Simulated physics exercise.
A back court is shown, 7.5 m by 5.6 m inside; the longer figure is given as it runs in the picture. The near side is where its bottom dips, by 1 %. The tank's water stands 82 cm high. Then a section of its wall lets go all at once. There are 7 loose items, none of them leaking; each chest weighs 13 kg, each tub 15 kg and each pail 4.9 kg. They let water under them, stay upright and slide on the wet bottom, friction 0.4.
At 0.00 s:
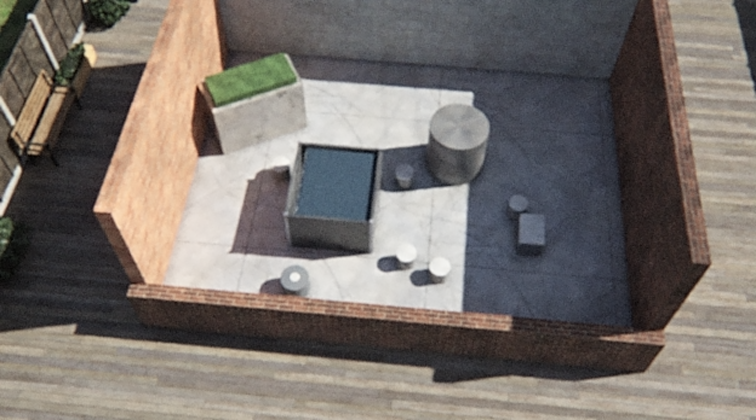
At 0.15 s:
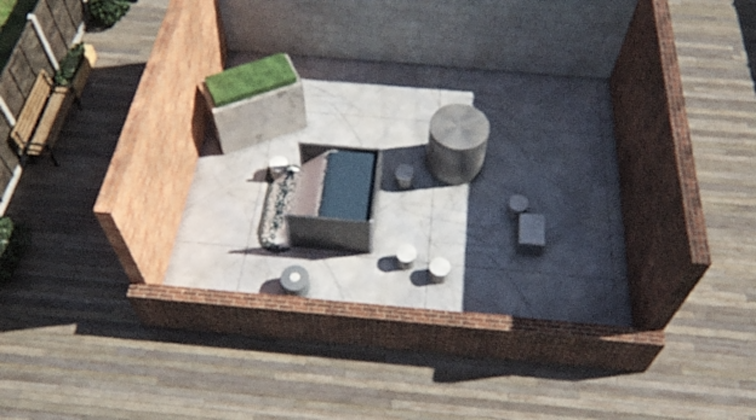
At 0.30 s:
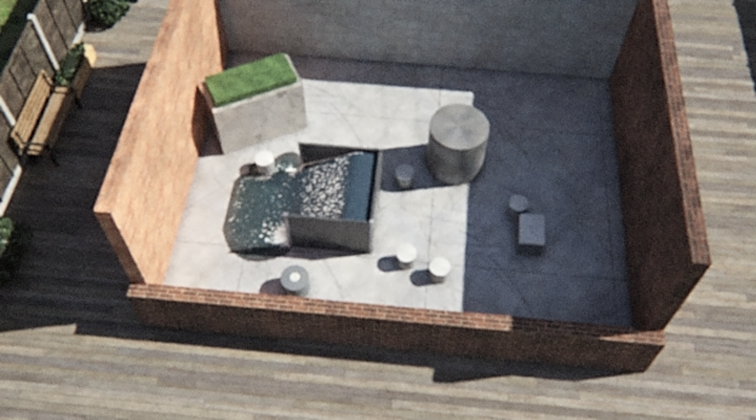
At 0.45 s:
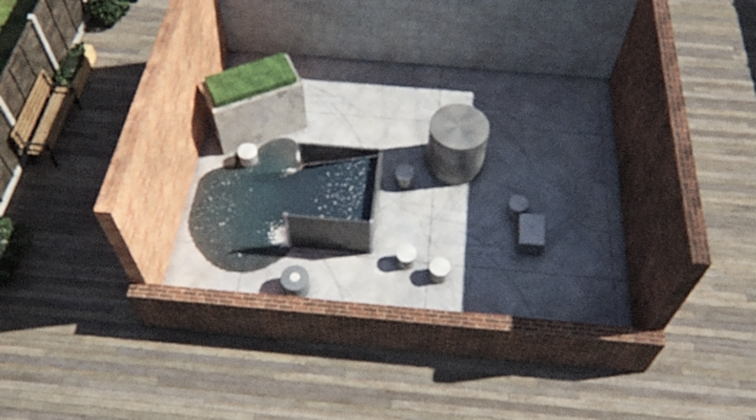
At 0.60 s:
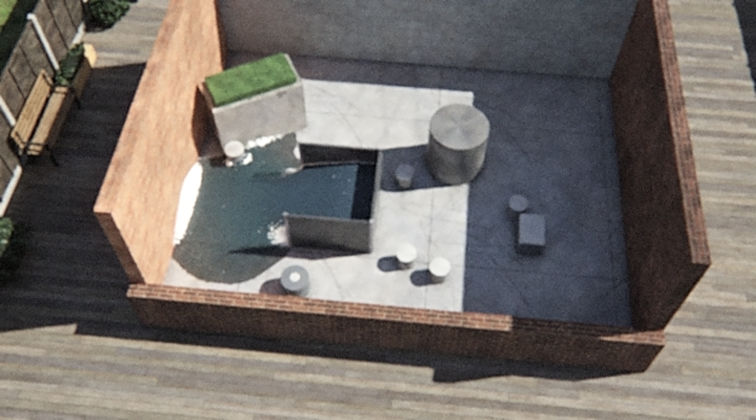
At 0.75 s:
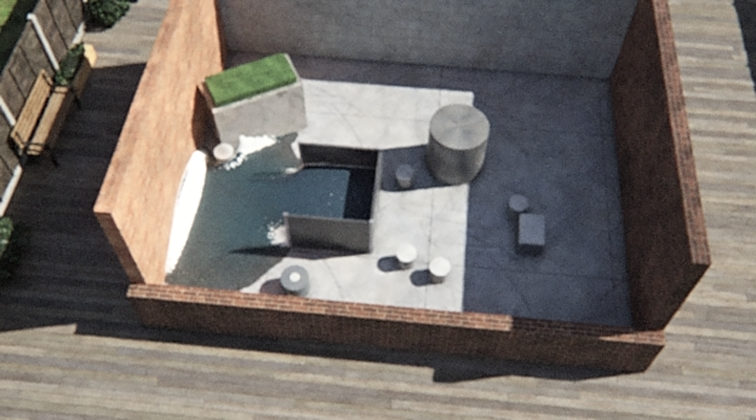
Water pours from the open left side of a dark-filled square tank and spreads leftward over the pale paving, sliding a small white pail toward the brick wall. Seen from high above by a still camera, the walled court sits amid wooden decking. A grass-topped block stands behind the tank, a grey cylinder to its right, and small pale and grey items around them stay put.
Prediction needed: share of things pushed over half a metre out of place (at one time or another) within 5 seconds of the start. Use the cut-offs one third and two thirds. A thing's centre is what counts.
One to two thirds.
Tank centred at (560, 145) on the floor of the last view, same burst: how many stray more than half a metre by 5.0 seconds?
Result: 3 of them.
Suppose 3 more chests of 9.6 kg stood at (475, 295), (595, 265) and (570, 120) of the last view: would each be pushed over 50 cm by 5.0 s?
Beyond it, within it, within it.
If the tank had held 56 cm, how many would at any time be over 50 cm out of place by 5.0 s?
In that case the number is 2.
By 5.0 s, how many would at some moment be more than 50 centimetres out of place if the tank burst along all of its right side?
In that case the number is 5.
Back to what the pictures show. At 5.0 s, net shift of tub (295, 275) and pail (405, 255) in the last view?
Distances: 350 cm; 150 cm.
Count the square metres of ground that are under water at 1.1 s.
That flooded area is roughly 7.5 m2.
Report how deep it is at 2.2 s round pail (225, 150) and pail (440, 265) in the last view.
Close to 31 and 0 centimetres.
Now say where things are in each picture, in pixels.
In the first picture, a pail at (281, 164), on the bottom; a chest at (532, 228), on the bottom; 1.8 m2 under water; 0 of 7 have shifted.
In the second picture, a pail at (278, 163), on the bottom, 4 cm from its start; a chest at (532, 228), on the bottom; water covers 2.6 m2; 0 of 7 have shifted.
In the third picture, a pail at (264, 158), on the bottom, 32 cm from its start; a chest at (532, 228), on the bottom; 3.8 m2 under water; 1 of 7 have shifted.
In the fourth picture, a pail at (247, 151), on the bottom, 67 cm from its start; a chest at (532, 228), on the bottom; 5.5 m2 under water; 1 of 7 have shifted.
In the fifth picture, a pail at (234, 148) rests on the ground, 90 cm from its start; a chest at (532, 228) rests on the ground; water covers 6.5 m2; 1 of 7 have shifted.
In the sixth picture, a pail at (224, 151) rests on the ground, 104 cm from its start; a chest at (532, 228), on the bottom; 7.0 m2 under water; 1 of 7 have shifted.
After 1.1 s 1 of 7 are over 50 cm from their spots; 1 afloat.
After 2.2 s 1 of 7 are over 50 cm from their spots; 1 afloat.
After 3.5 s 3 of 7 are over 50 cm from their spots; 1 afloat.
After 5.0 s 4 of 7 are over 50 cm from their spots, and 4 have been at some point; 1 afloat.
